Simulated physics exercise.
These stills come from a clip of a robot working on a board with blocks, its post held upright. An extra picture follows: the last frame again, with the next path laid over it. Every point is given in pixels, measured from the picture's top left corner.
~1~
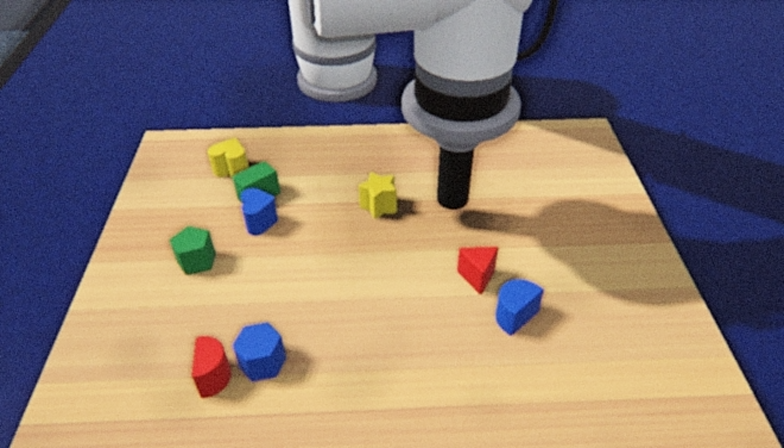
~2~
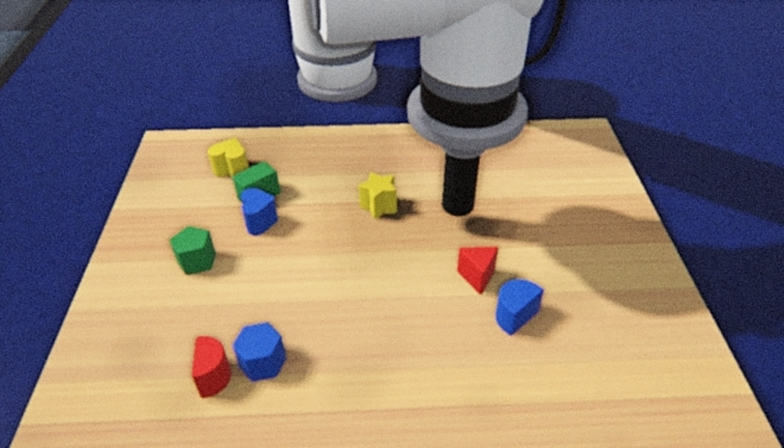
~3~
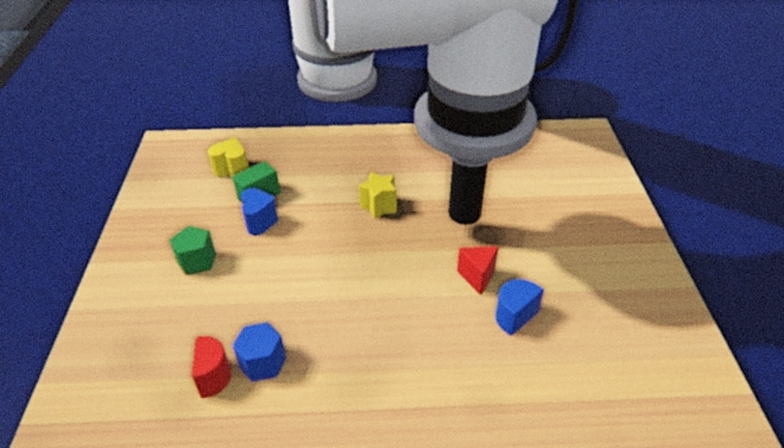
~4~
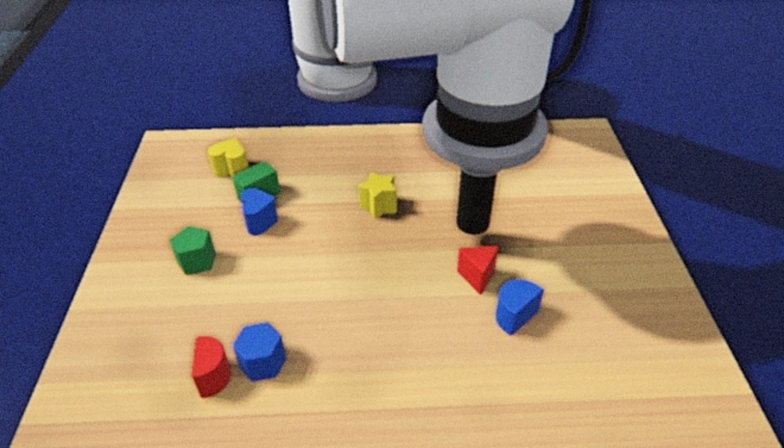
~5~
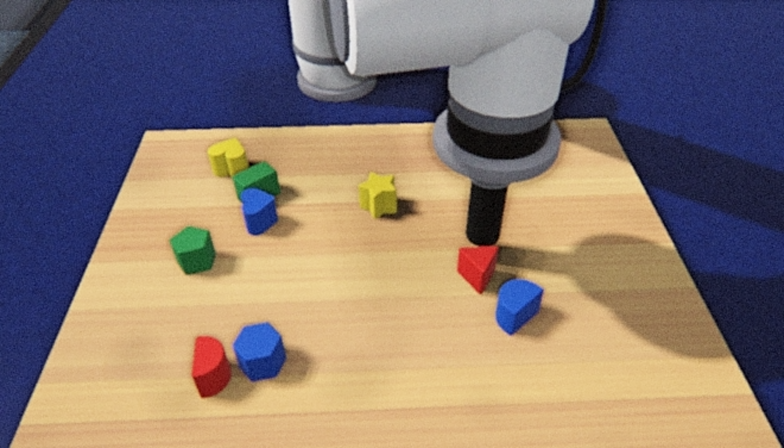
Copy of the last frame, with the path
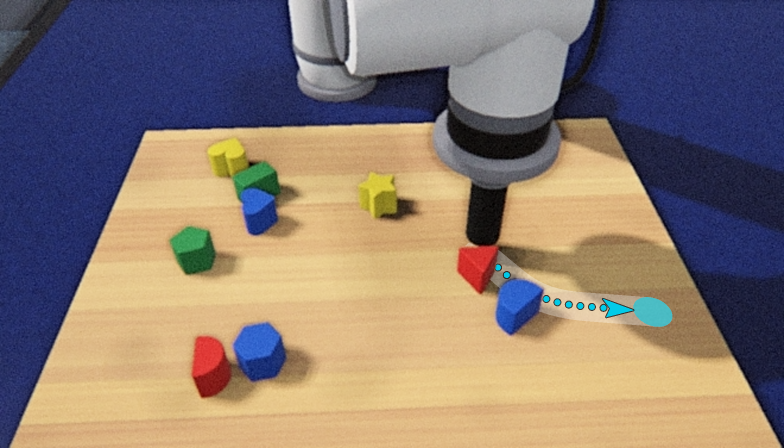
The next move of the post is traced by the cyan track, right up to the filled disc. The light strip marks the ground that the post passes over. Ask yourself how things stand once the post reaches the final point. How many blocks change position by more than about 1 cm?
The number of blocks that move over 1 cm is one.
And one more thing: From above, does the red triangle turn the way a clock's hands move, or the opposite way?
Verdict: Clockwise.
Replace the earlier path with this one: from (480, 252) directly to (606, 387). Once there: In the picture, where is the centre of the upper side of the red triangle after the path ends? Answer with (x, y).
It comes to (487, 271).
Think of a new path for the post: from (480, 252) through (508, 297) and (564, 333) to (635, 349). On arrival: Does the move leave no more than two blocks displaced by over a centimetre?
It seems so.
The drawn path runs from (480, 252) by way of (524, 288) and (586, 307) to (653, 312).
What follows on the original path. One third of the way, post (529, 273); red triangle (489, 267), turned 60° clockwise.
Two thirds of the way, post (592, 291); red triangle (489, 267), turned 60° clockwise; blue D-shaped block (523, 296), turned 15° clockwise.
At the end, post (660, 296); red triangle (489, 267), turned 60° clockwise; blue D-shaped block (523, 296), turned 15° clockwise.
